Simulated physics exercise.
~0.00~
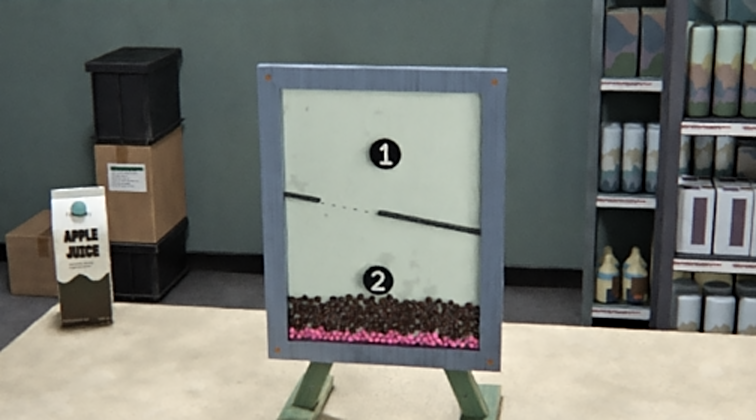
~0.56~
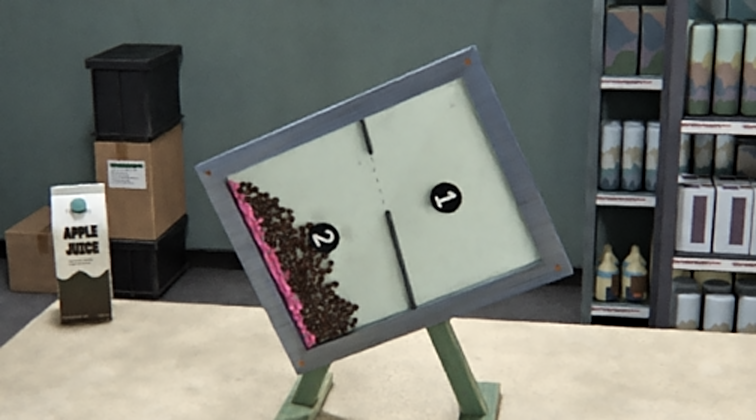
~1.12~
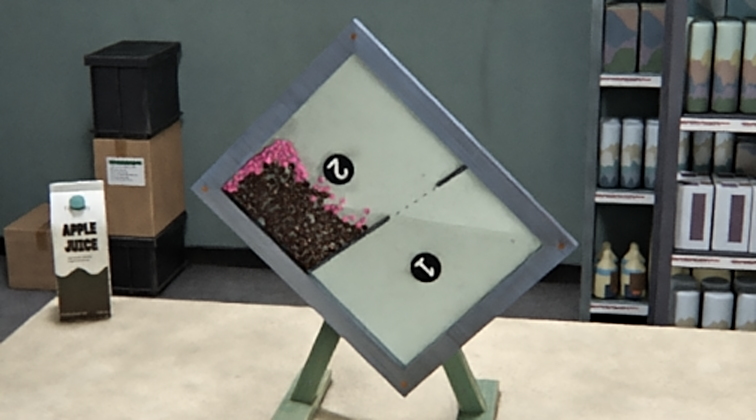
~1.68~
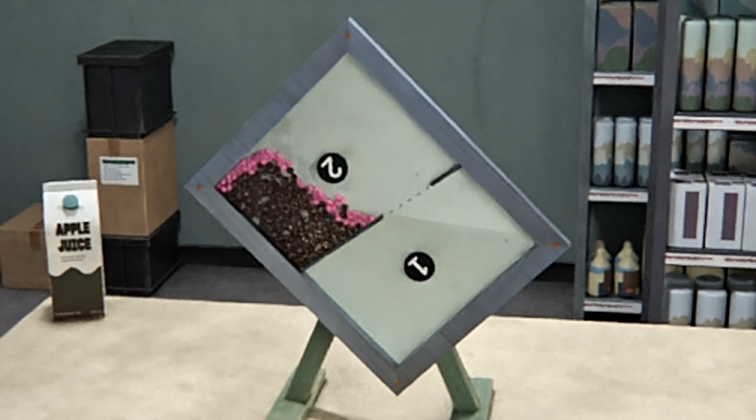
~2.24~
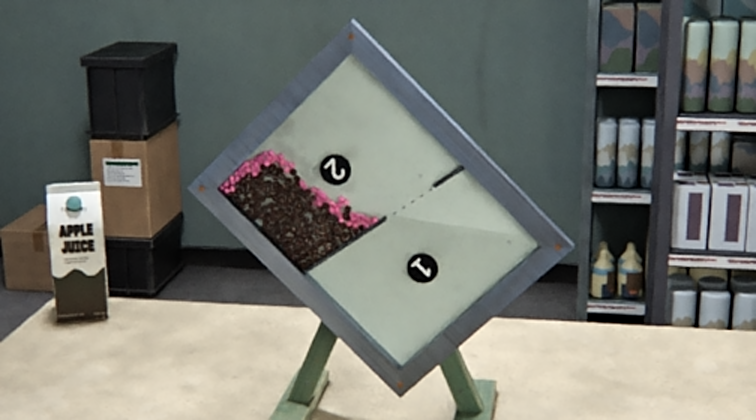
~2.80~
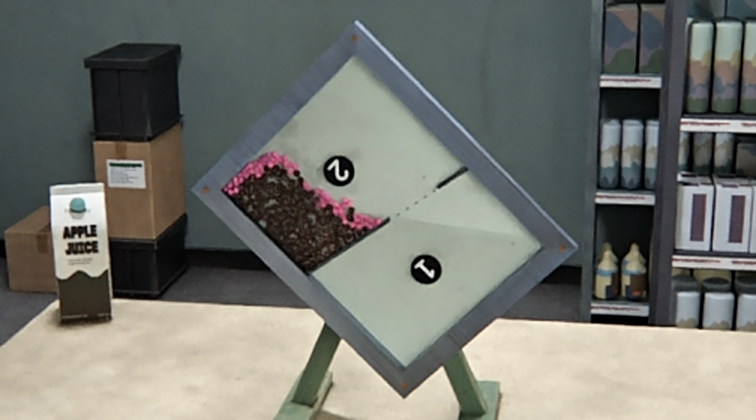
In a storeroom, a framed case turns clockwise and its beads slide, then settle.
